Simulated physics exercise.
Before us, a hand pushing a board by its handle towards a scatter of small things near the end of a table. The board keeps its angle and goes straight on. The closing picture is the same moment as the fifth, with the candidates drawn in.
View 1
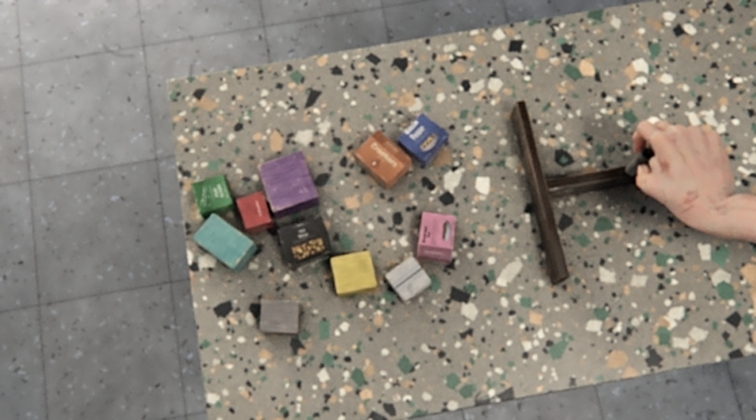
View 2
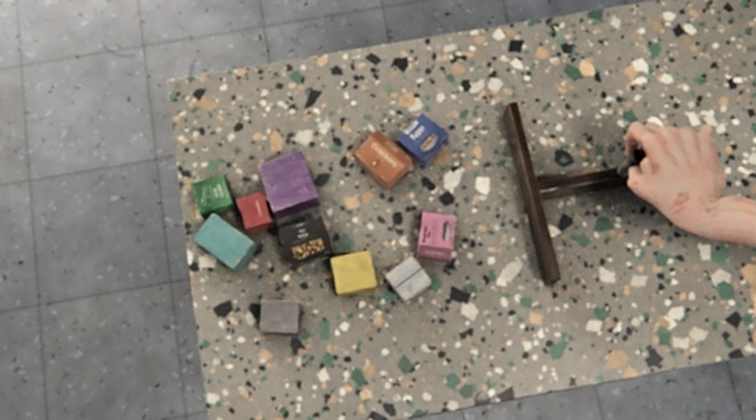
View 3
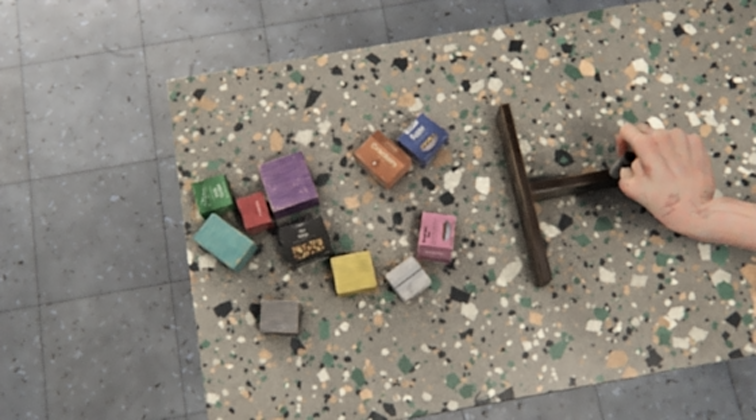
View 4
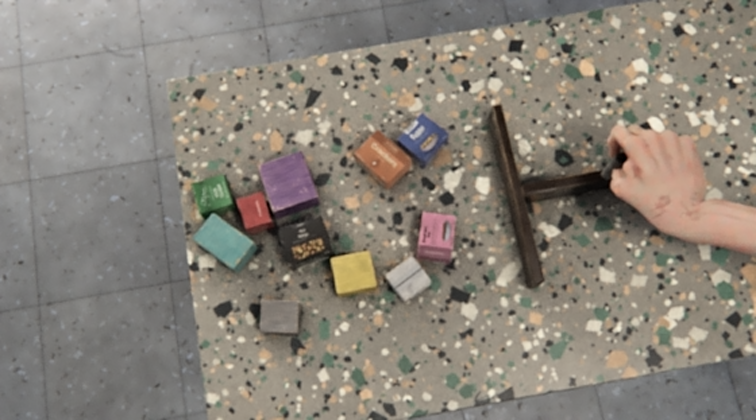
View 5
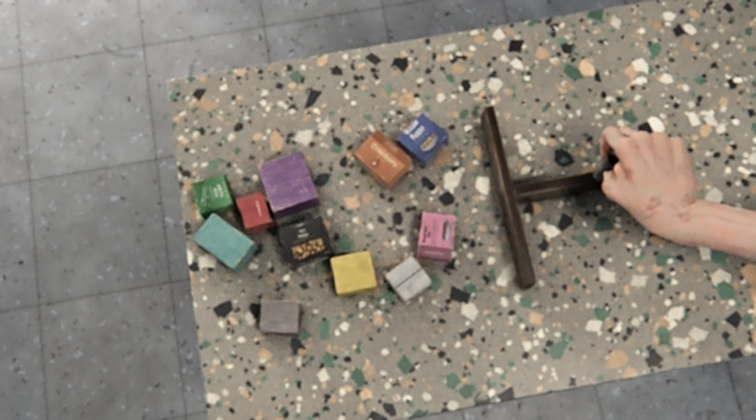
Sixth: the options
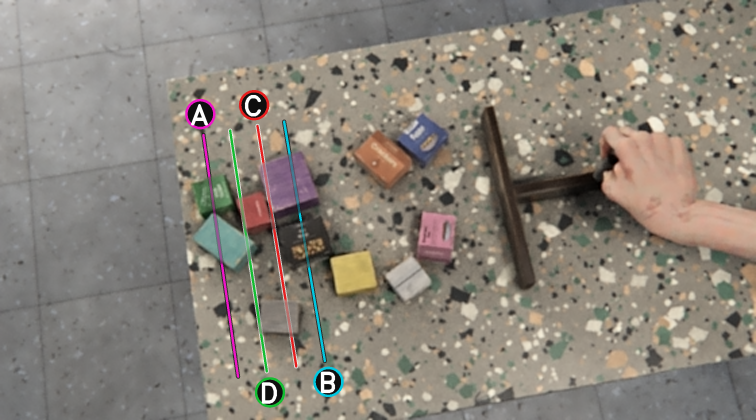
A hand slides a dark T-shaped board slowly left towards small coloured blocks and packets.
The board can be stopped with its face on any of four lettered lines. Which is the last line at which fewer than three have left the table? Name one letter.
B.
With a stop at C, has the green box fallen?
By then, yes.
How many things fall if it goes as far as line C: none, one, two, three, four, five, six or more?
In all, three.
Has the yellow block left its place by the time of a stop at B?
Yes.
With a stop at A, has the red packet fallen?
By then, yes.
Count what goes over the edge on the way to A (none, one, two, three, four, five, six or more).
By then, six or more.
On the copy, A at (220, 251); B at (304, 237); C at (276, 242); D at (248, 246).
On B. First, board (437, 205); blue packet (389, 141); white box (402, 286).
Then, board (362, 218); green box (201, 201); turquoise block (210, 256).
Finally, board (306, 227); turquoise block over the edge; green box over the edge; two fallen.
By contrast, A drops seven; C drops three; D drops four.
